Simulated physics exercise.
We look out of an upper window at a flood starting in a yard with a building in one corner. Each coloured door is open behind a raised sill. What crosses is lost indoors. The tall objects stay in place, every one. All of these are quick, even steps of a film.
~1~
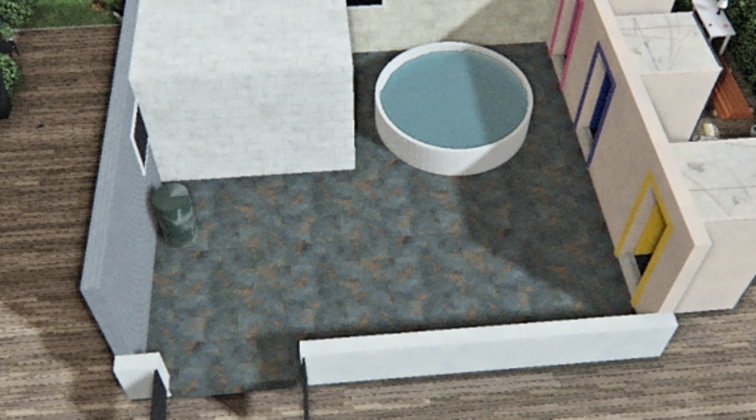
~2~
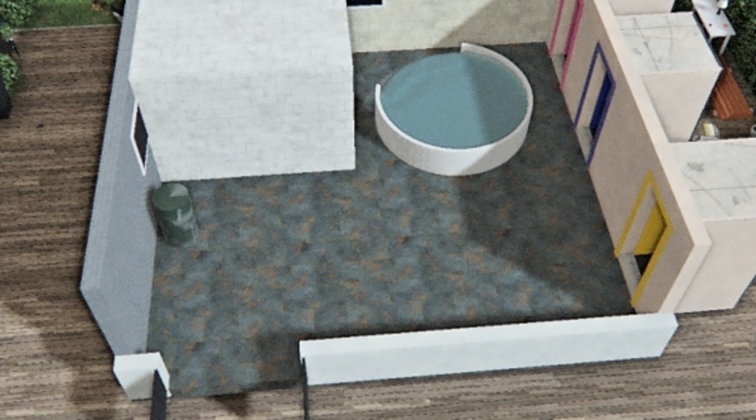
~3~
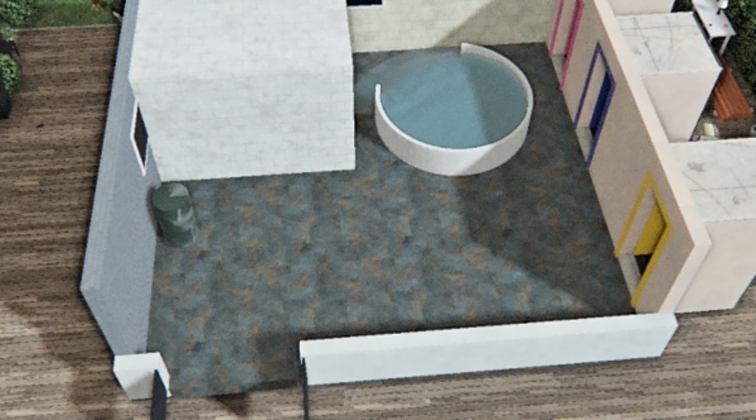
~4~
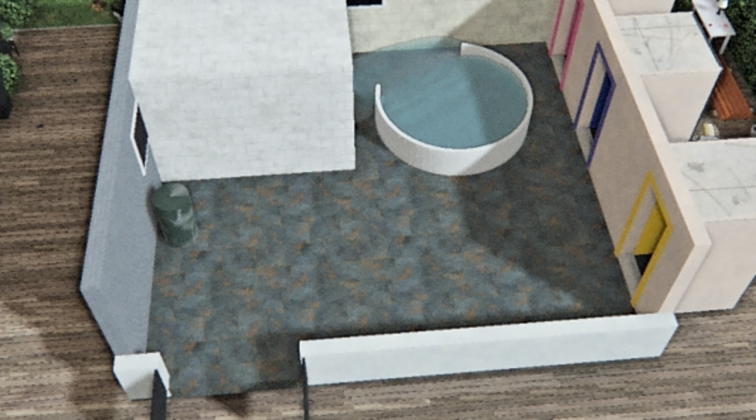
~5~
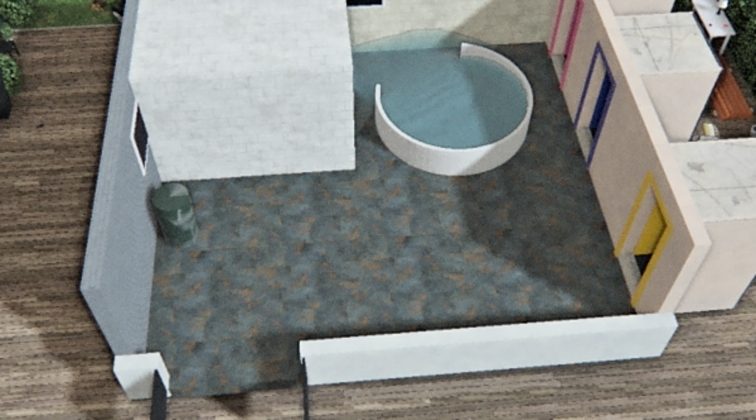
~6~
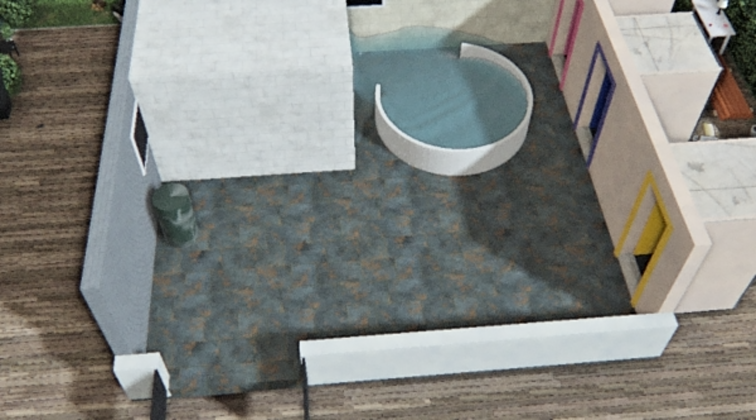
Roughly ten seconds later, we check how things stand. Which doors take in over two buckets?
One by one: Blue door: Does not overshoot, yellow door: Does not overshoot, pink door: Overshoots.
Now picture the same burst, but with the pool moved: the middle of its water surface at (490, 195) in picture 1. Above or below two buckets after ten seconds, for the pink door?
Pink: Above the limit.
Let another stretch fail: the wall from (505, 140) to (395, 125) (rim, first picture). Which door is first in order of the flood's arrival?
First to be reached: The yellow one.
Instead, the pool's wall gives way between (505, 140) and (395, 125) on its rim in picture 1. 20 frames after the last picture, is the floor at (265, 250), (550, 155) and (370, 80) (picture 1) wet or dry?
Point by point: Soaked; unwetted; unwetted.
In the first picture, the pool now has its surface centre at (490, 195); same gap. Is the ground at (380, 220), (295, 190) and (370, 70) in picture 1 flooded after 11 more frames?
Going through the three places: Out of reach, in the spill, in the spill.
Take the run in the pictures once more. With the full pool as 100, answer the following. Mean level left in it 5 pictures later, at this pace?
My figure is about 68 in a hundred.
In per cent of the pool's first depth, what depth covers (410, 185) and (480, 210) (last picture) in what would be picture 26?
Approx. 4 % then 2 %.
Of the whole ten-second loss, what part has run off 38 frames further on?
About 65 %.
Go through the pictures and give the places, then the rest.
The round pool at (454, 97) is whole and still, in the first picture.
Water pours out on the round pool's far side and has run to (366, 106), in the second picture.
Water pours out on the round pool's far side and has run to (355, 109), in the third picture.
The front is at a hidden place, out from the gap on the round pool's far side, in the fourth picture.
The front is at (492, 45), out from the gap on the round pool's far side, in the fifth picture.
The front is at (509, 44), out from the gap on the round pool's far side, in the sixth picture.
A moment on, water covers 15 % of the floor; the blue door not reached, the yellow door not reached, the pink door wet at the sill, nothing in.
Next, water covers 20 % of the floor; the blue door not reached, the yellow door not reached, the pink door under two buckets in.
Then, water covers 45 % of the floor; the blue door wet at the sill, nothing in, the yellow door not reached, the pink door far over two buckets in.
Later, water covers 70 % of the floor; the blue door wet at the sill, nothing in, the yellow door wet at the sill, nothing in, the pink door far over two buckets in.
In the end, water covers 80 % of the floor; the blue door wet at the sill, nothing in, the yellow door under two buckets in, the pink door far over two buckets in.
